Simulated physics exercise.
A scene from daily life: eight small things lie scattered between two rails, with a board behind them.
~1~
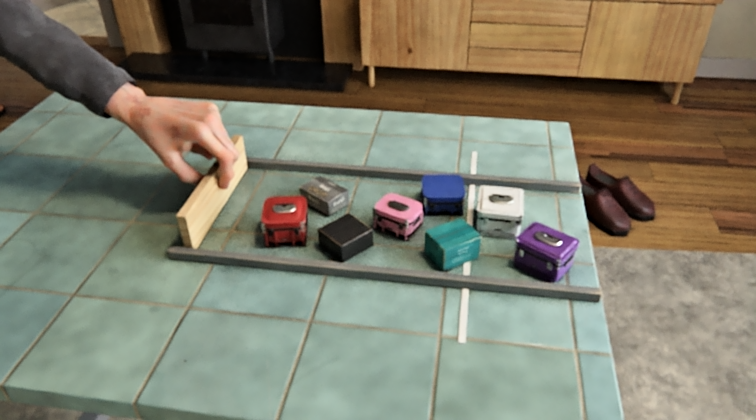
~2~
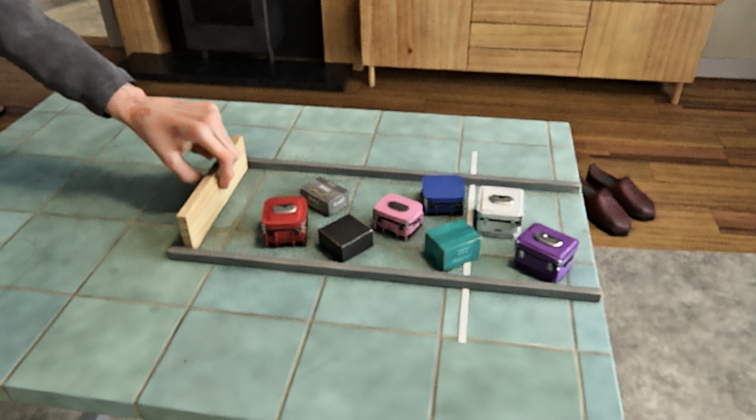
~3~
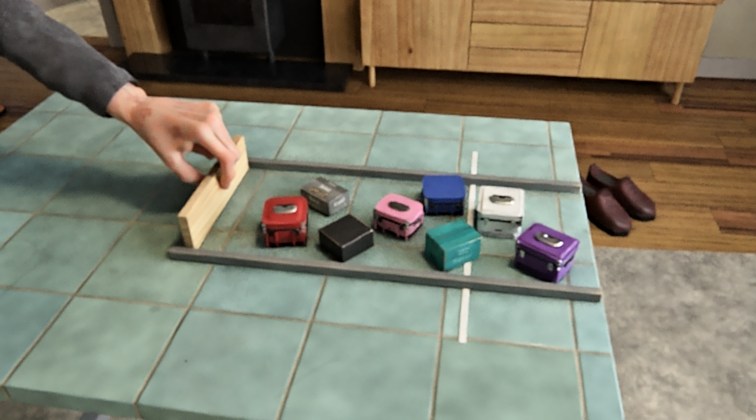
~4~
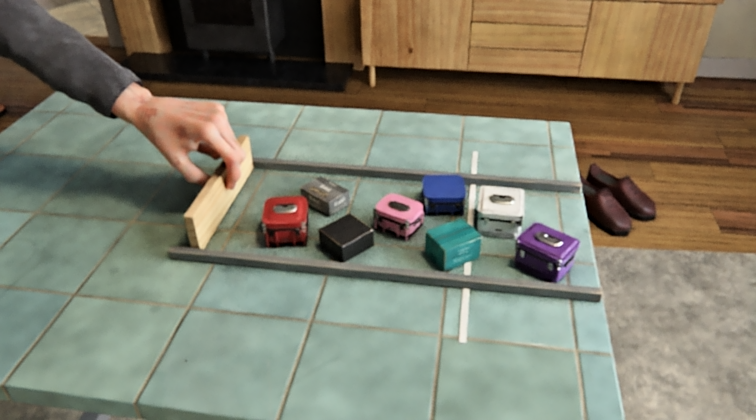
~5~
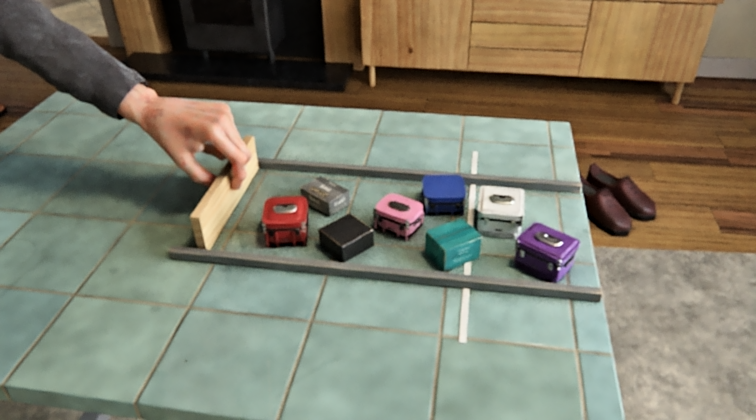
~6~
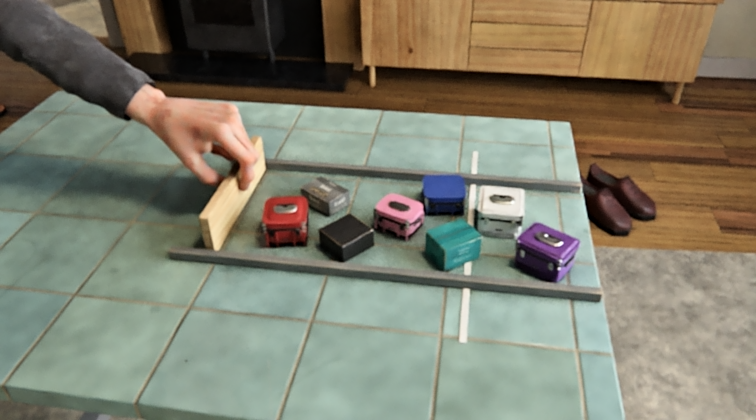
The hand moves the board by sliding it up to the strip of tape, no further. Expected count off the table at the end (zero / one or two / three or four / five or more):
The number going over the end will be just one or two.
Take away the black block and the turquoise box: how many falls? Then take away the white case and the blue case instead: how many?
0 in the first case and 1 in the second.
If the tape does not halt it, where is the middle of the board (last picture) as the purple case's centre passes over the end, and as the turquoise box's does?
With the purple case it sits around (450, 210), with the turquoise box around (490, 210).
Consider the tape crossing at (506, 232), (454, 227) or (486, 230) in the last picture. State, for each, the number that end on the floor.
Down on the floor: 3, 1 and 1.
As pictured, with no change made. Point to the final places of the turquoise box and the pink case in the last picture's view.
The first sits around (577, 252), while the other sits around (518, 221).
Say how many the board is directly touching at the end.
It's 2.
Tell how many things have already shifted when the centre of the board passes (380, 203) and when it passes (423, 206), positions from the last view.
First 6, after that 8.
A little later, none off yet; purple case at rest near (546, 252); white case at rest near (500, 212); turquoise box at rest near (453, 245).
Next, none off yet; purple case at rest near (546, 252); white case at rest near (500, 212); turquoise box shifted a little near (477, 247).
Later still, none off yet; purple case shifted about its own width near (585, 259); white case shifted about its own width near (542, 215); turquoise box shifted well along near (542, 246).
When it is over, the number that fall off is one or two; down, purple case.
